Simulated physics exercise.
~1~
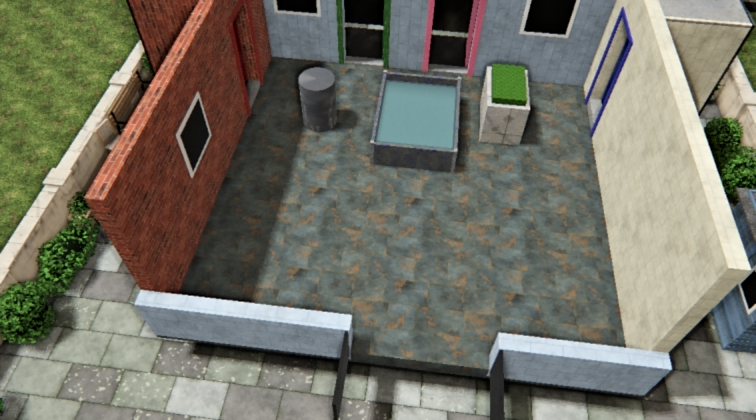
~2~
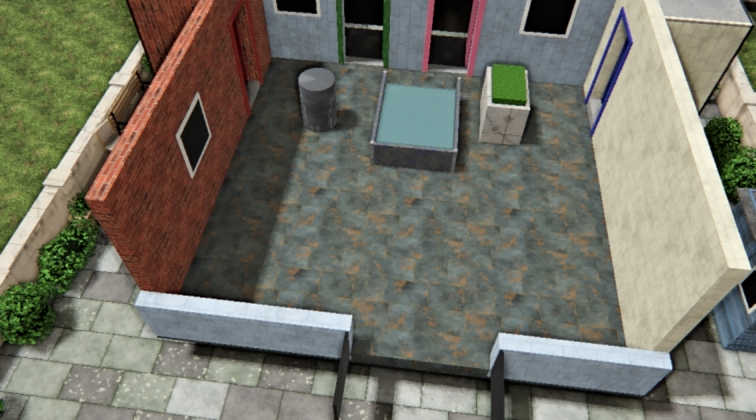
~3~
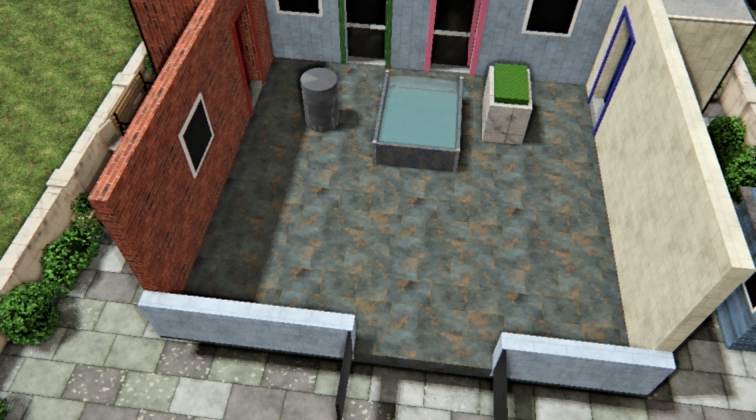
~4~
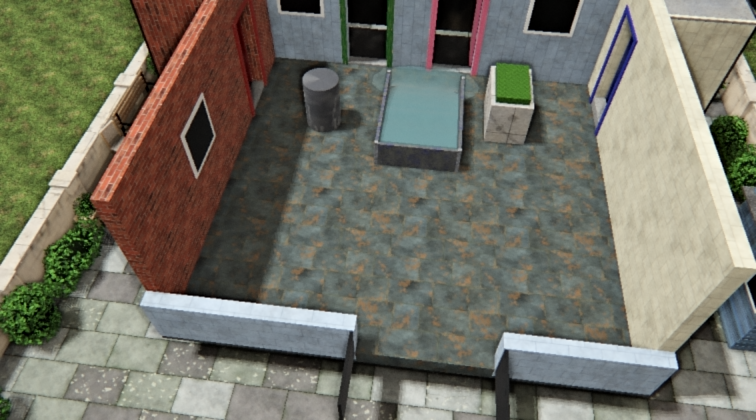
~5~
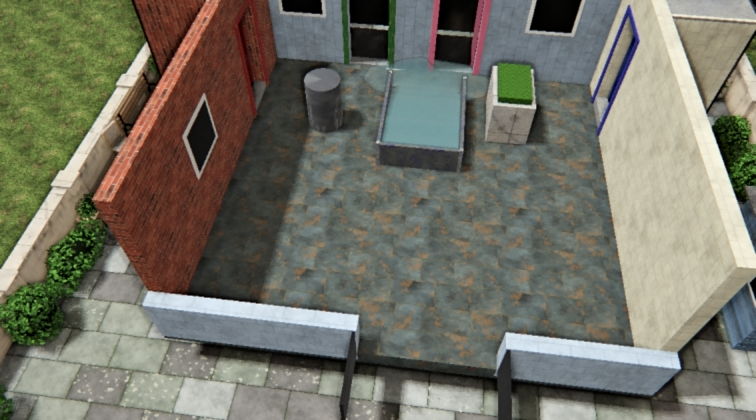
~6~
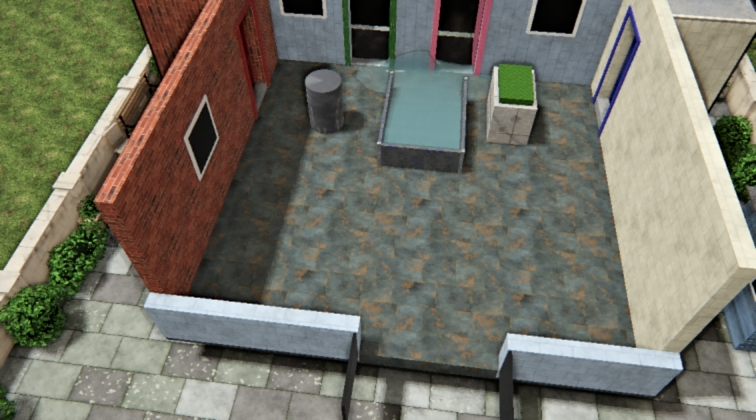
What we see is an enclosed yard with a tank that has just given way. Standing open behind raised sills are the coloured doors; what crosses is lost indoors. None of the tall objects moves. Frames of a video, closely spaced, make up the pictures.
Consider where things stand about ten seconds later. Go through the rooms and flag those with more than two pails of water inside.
In the end the pink door ends up over two buckets. The red door ends up within two buckets. The green door ends up over two buckets. The blue door ends up within two buckets.
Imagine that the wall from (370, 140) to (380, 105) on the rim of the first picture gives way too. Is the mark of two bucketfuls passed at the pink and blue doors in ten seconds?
Here the pink door keeps within bounds, and the blue door keeps within bounds.
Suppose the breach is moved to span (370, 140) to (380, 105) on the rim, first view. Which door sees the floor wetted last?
The blue one comes last.
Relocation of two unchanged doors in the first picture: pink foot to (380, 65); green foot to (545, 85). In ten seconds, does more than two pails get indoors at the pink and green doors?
My reading: Pink door passes that mark; green door lets more in.
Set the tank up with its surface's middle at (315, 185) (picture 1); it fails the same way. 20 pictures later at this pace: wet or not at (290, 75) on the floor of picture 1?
Answer: Reached.
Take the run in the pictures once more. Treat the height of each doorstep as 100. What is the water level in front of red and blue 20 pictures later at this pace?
In order: Roughly 80 and 60 in a hundred.
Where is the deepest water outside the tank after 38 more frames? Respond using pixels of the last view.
Answer: (555, 83).
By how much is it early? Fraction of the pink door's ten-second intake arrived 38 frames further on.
Approximately 100 in a hundred, I reckon.
A moment on, water covers 10 % of the floor; the pink door far over two buckets in, the red door not reached, the green door under two buckets in, the blue door not reached.
Next, water covers 15 % of the floor; the pink door far over two buckets in, the red door not reached, the green door over two buckets in, the blue door not reached.
Then, water covers 25 % of the floor; the pink door far over two buckets in, the red door wet at the sill, nothing in, the green door over two buckets in, the blue door wet at the sill, nothing in.
Later, water covers 50 % of the floor; the pink door far over two buckets in, the red door wet at the sill, nothing in, the green door over two buckets in, the blue door wet at the sill, nothing in.
In the end, water covers 70 % of the floor; the pink door far over two buckets in, the red door wet at the sill, nothing in, the green door over two buckets in, the blue door wet at the sill, nothing in.
